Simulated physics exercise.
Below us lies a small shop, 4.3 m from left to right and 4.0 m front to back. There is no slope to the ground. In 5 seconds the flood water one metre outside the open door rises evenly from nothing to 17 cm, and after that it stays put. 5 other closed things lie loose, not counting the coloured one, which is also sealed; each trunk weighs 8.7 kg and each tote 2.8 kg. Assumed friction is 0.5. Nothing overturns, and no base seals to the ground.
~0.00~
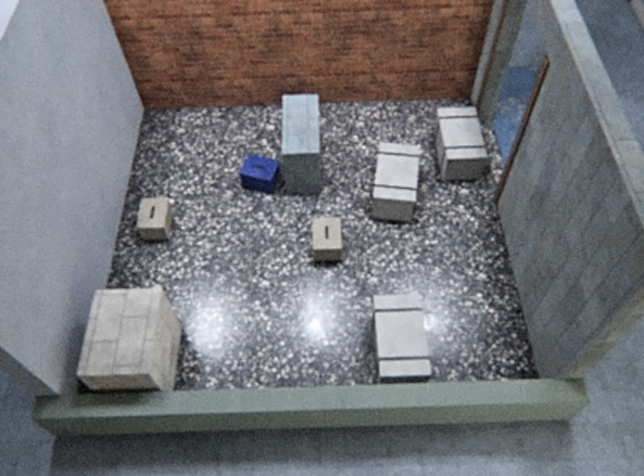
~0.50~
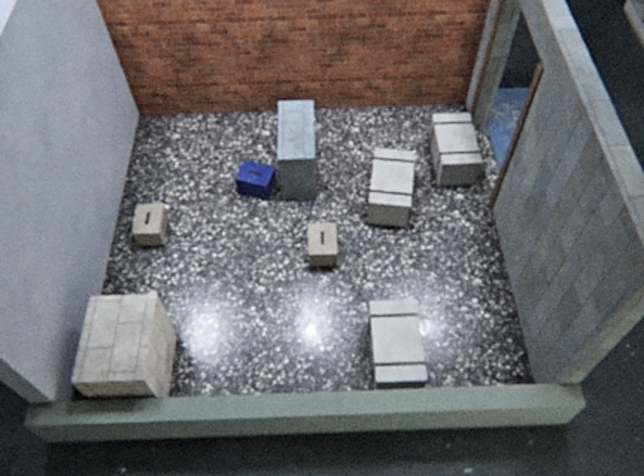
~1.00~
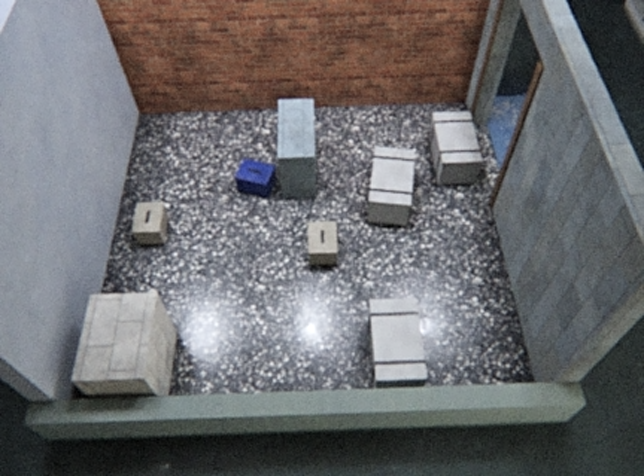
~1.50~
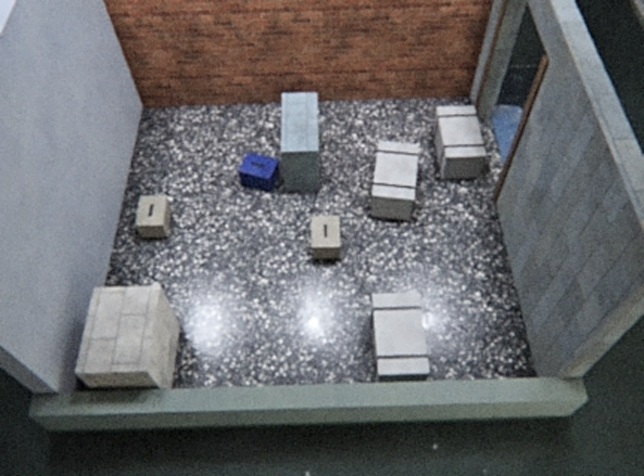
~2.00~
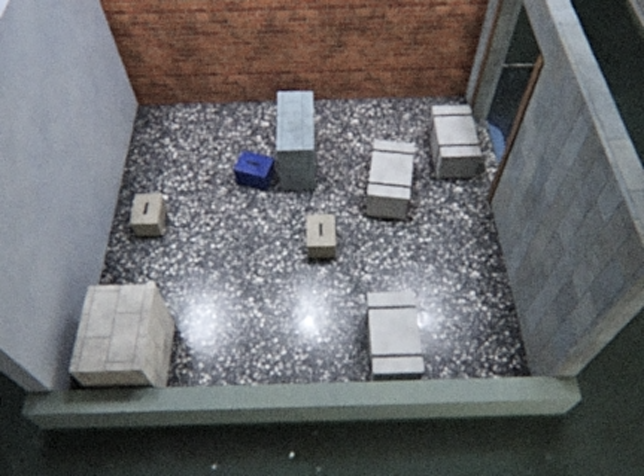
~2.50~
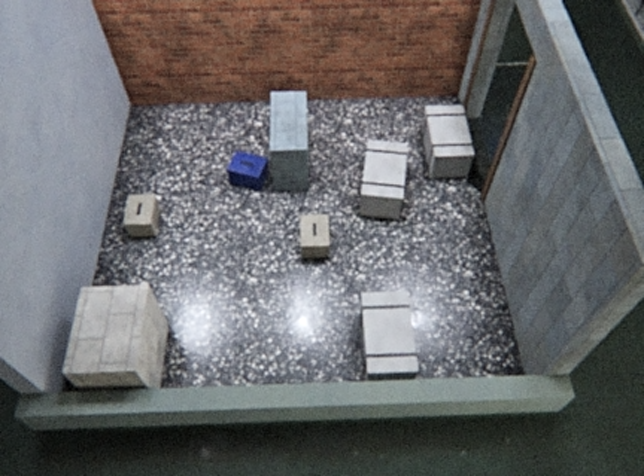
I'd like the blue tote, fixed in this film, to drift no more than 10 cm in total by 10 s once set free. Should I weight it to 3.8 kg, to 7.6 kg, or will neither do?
3.8 kg is plenty.
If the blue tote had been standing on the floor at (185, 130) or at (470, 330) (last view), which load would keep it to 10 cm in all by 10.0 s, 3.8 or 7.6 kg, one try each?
The first time both options come up short; the second time the lesser option suffices.
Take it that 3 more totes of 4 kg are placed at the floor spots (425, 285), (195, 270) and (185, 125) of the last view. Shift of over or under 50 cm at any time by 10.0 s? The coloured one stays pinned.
Answer by position: Inside the range; outside the range; outside the range.
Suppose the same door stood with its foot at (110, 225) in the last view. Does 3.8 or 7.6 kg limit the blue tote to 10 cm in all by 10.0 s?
With that change, neither one suffices.
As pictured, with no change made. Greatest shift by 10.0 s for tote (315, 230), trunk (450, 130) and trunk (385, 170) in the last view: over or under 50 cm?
First exceeds it, then exceeds it, then exceeds it.
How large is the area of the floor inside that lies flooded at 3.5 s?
At that time the wet patch spans about 1.0 m2.
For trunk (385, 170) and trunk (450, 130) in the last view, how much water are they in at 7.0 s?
Roughly 4 and 9 cm.
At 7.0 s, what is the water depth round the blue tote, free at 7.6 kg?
Around 0 cm.
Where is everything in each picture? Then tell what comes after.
In the first frame, the blue tote at (259, 167) rests on the ground; water covers 0.0 m2; 0 of 6 have shifted.
In the second frame, the blue tote at (255, 173), on the bottom; water covers 0.0 m2; 0 of 6 have shifted.
In the third frame, the blue tote at (255, 172) rests on the ground; water covers 0.0 m2; 0 of 6 have shifted.
In the fourth frame, the blue tote at (258, 165) rests on the ground; water covers 0.0 m2; 0 of 6 have shifted.
In the fifth frame, the blue tote at (254, 164) rests on the ground; 0.0 m2 under water; 0 of 6 have shifted.
In the sixth frame, the blue tote at (247, 164), on the bottom; water covers 0.1 m2; 0 of 6 have shifted.
After 3.5 s the blue tote would be 0 cm from its start with 3.8 kg and 0 cm from its start with 7.6 kg; 0 cm of water round it then.
After 4.5 s the blue tote would be 0 cm from its start with 3.8 kg and 0 cm from its start with 7.6 kg; 0 cm of water round it then.
After 7.0 s the blue tote would be 0 cm from its start with 3.8 kg and 0 cm from its start with 7.6 kg; 0 cm of water round it then.
After 10.0 s the blue tote would be 0 cm from its start with 3.8 kg and 0 cm from its start with 7.6 kg; 1 cm of water round it then.
